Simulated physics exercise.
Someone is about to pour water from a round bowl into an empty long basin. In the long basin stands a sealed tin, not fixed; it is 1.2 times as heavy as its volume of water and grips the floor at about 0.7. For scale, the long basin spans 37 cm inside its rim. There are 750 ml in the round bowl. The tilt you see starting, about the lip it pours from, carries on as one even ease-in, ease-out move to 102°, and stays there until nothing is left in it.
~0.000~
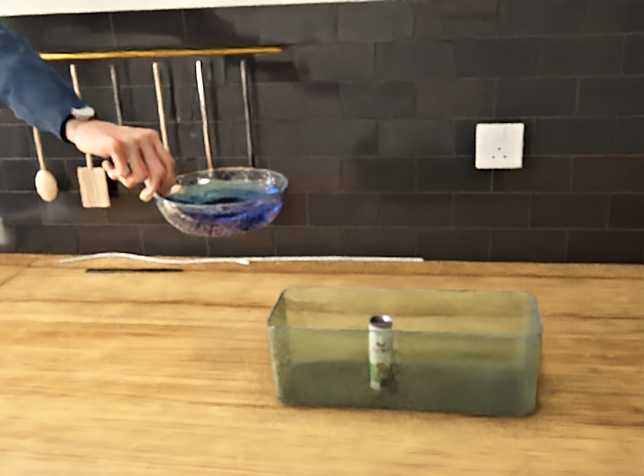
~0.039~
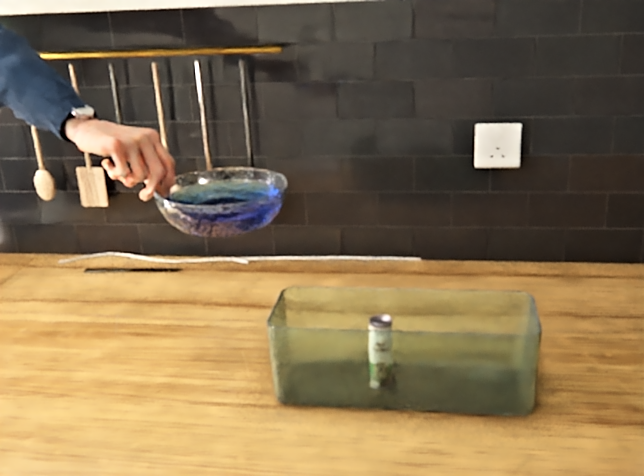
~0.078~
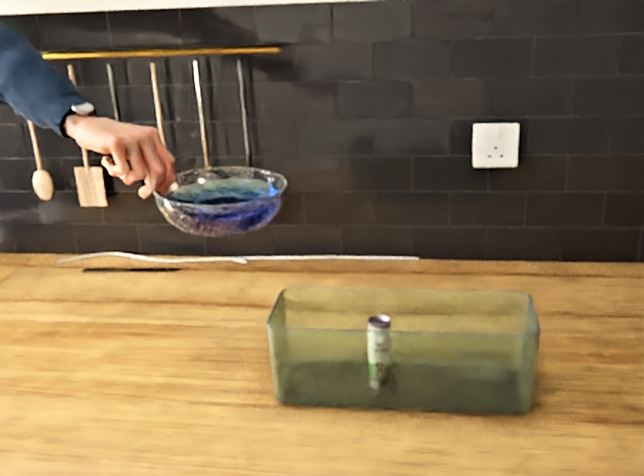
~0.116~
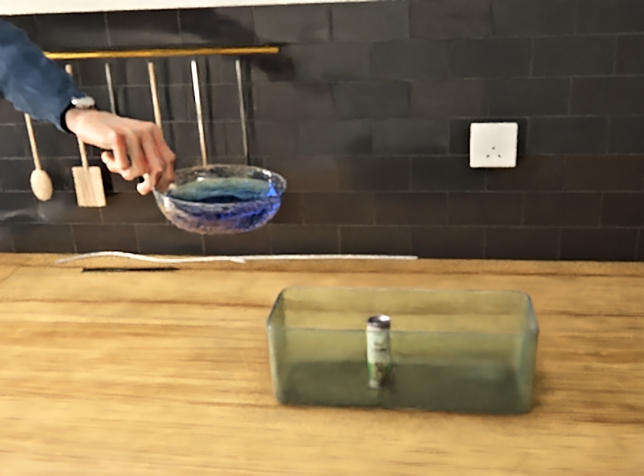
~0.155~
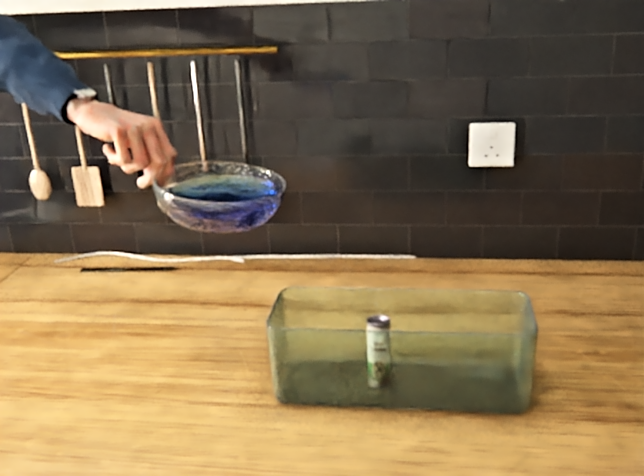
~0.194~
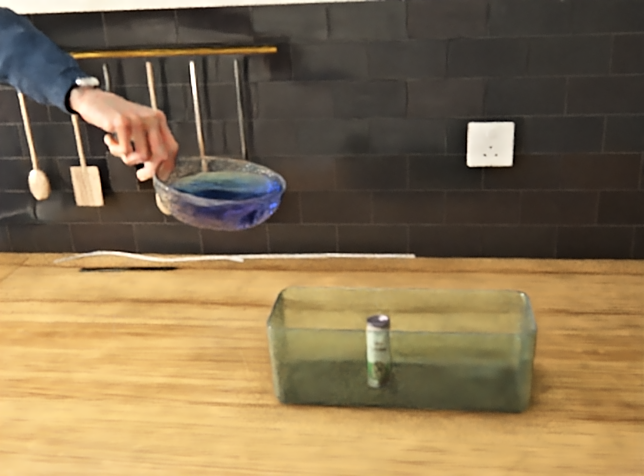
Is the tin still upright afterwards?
The tin keeps standing.
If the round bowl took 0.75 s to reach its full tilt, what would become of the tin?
The tin stays up.
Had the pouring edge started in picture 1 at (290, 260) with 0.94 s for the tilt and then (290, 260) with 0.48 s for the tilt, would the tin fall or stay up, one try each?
First it topples; then it topples.
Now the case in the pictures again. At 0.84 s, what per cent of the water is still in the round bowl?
Near 0 in a hundred.
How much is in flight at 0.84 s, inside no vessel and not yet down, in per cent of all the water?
Near 14 in a hundred.
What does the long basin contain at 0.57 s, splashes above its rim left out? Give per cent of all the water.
About 5 per cent.
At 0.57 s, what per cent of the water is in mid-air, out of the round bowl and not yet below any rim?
Some 56 per cent.
After 0.57 s the tilt is 67° and 38 per cent is still to pour; the tin stands where it began.
After 0.84 s the tilt is 99° and 0 per cent is still to pour; the tin stands where it began.
After 1.13 s the tilt is 102° and 0 per cent is still to pour; the tin stands where it began.
After 1.44 s the tilt is 102° and 0 per cent is still to pour; the tin stands where it began.
In the end the tin stands where it began.
